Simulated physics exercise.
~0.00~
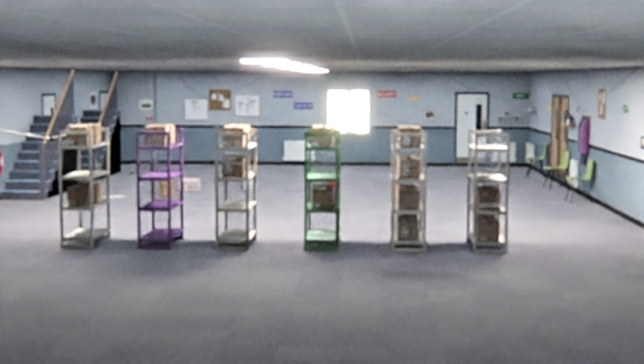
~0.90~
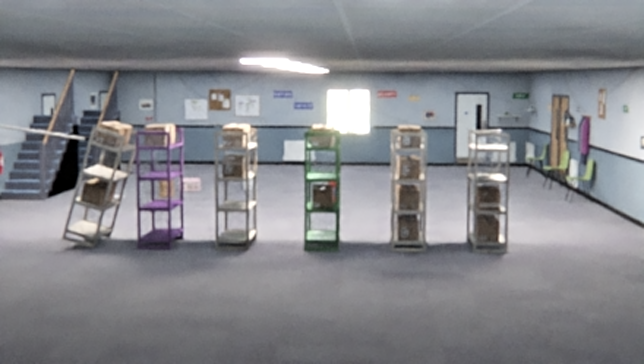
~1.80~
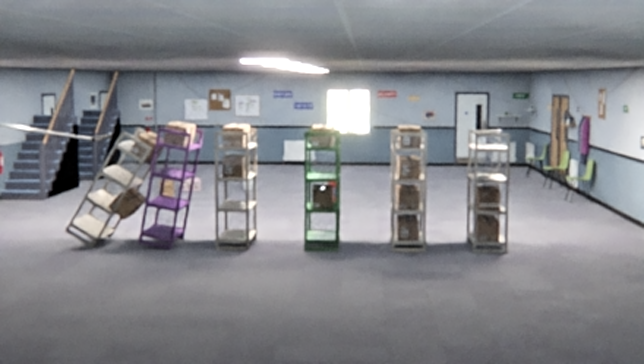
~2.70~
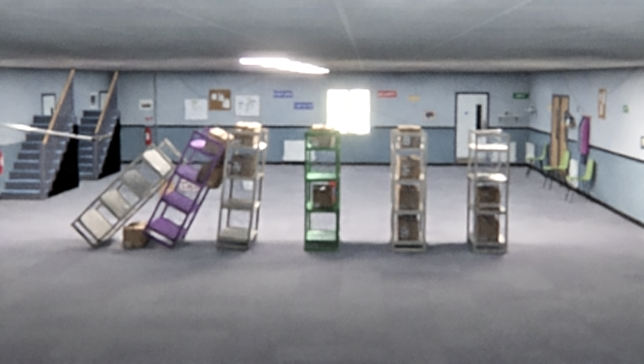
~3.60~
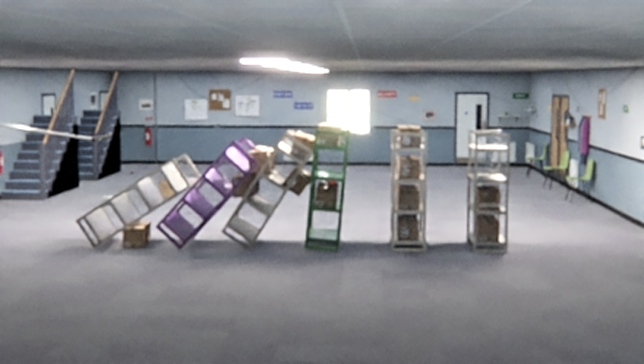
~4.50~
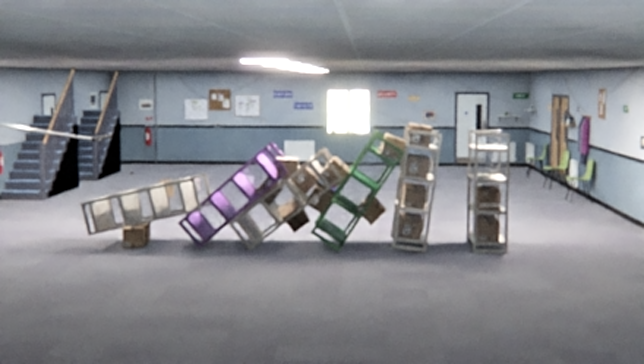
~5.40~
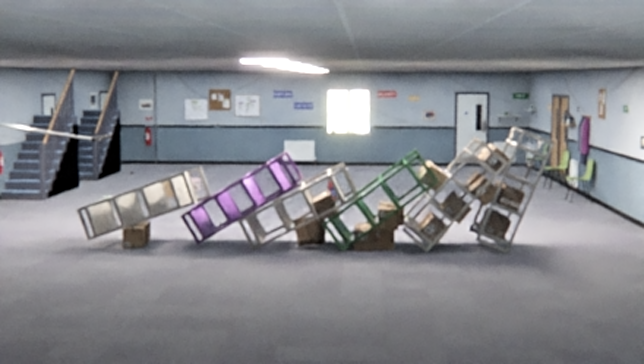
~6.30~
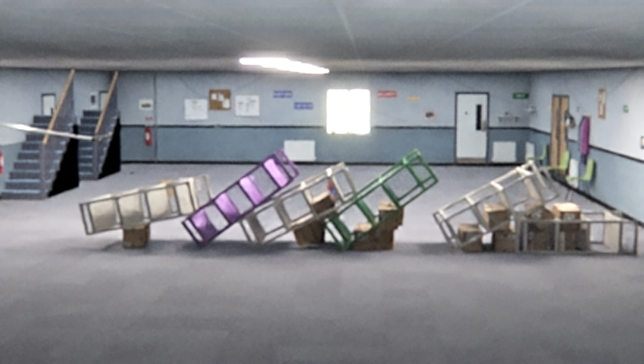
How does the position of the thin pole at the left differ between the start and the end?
At the end the pole reaches a little farther to the right, and sits very slightly higher, than it does at the start.
